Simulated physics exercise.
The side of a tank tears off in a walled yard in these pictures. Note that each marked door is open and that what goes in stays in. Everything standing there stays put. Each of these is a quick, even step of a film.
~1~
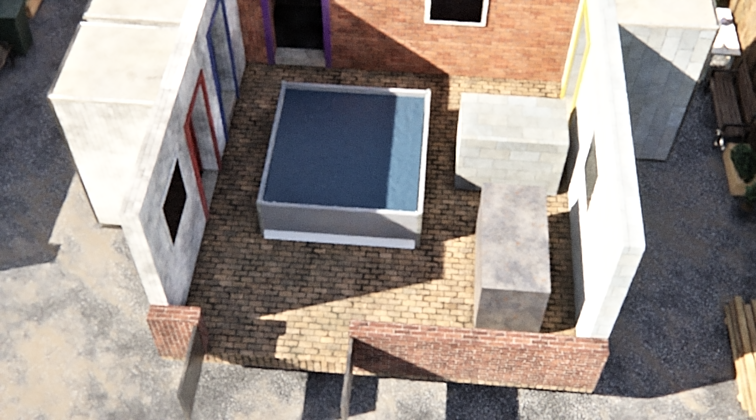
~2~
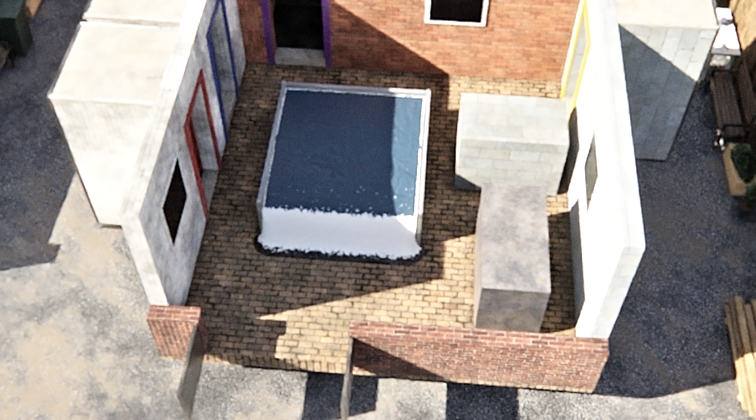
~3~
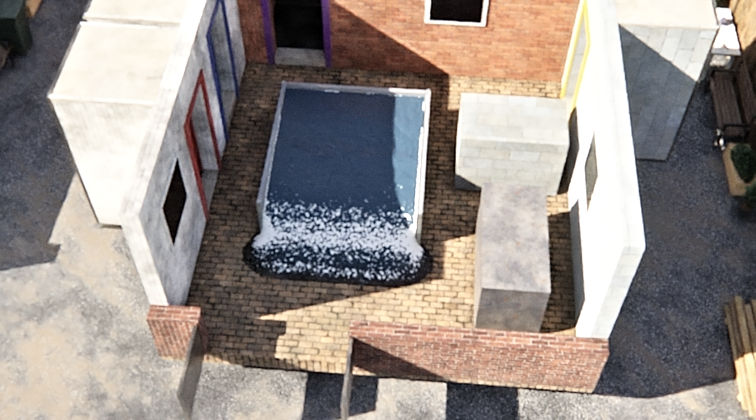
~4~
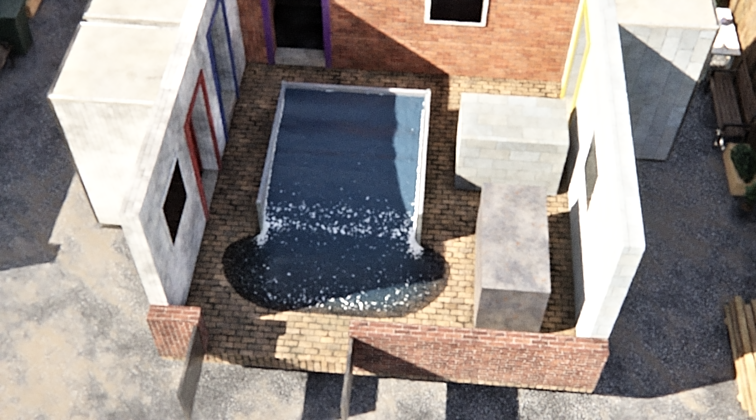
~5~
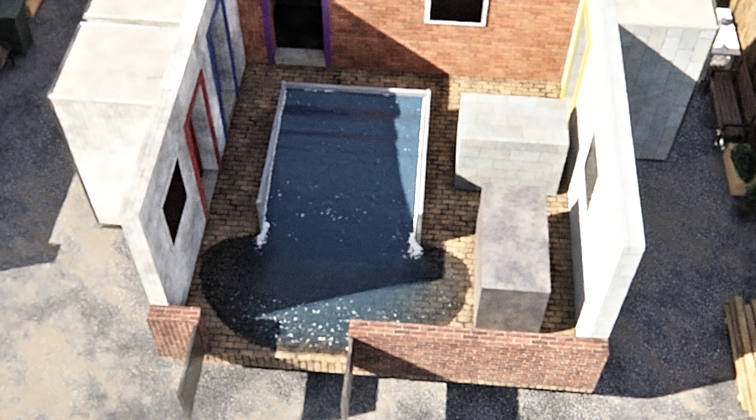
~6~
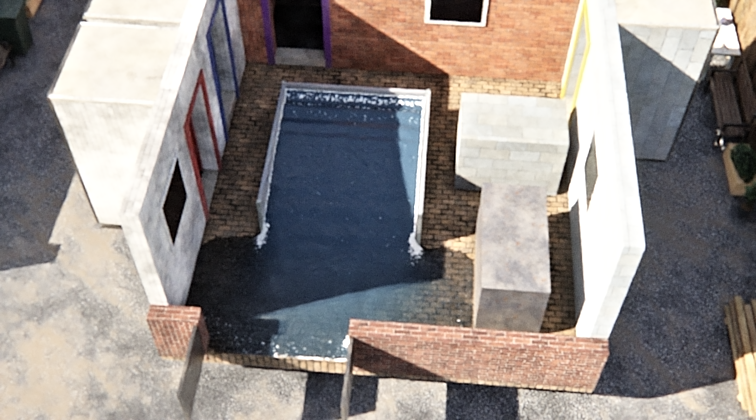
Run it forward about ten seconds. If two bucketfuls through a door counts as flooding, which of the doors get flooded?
The yellow door does not get flooded; the blue door does not get flooded; the red door does not get flooded; the purple door does not get flooded.
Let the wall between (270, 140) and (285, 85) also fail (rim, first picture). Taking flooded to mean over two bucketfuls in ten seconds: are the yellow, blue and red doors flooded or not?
Result - yellow door: Above the limit; blue door: Above the limit; red door: Above the limit.
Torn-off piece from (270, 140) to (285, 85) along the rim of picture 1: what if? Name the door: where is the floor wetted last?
It would be the one in yellow.
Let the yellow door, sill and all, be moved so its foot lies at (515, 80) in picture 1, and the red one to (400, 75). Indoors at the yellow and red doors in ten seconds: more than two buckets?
Result: Yellow ends up below; red ends up below.
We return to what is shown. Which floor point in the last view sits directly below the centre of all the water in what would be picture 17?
Roughly (359, 246) in the last picture.
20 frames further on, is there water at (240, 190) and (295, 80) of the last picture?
Result, in the order given: Wetted / not wetted.
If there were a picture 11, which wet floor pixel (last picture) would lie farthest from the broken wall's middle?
About (552, 362).
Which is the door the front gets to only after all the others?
Result: The purple-painted one.
A moment on, water covers 35 % of the floor; the yellow door not reached, the blue door not reached, the red door not reached, the purple door not reached.
Next, water covers 35 % of the floor; the yellow door not reached, the blue door not reached, the red door not reached, the purple door not reached.
Then, water covers 60 % of the floor; the yellow door not reached, the blue door not reached, the red door wet at the sill, nothing in, the purple door not reached.
Later, water covers 85 % of the floor; the yellow door wet at the sill, nothing in, the blue door wet at the sill, nothing in, the red door wet at the sill, nothing in, the purple door not reached.
In the end, water covers 95 % of the floor; the yellow door wet at the sill, nothing in, the blue door wet at the sill, nothing in, the red door wet at the sill, nothing in, the purple door wet at the sill, nothing in.
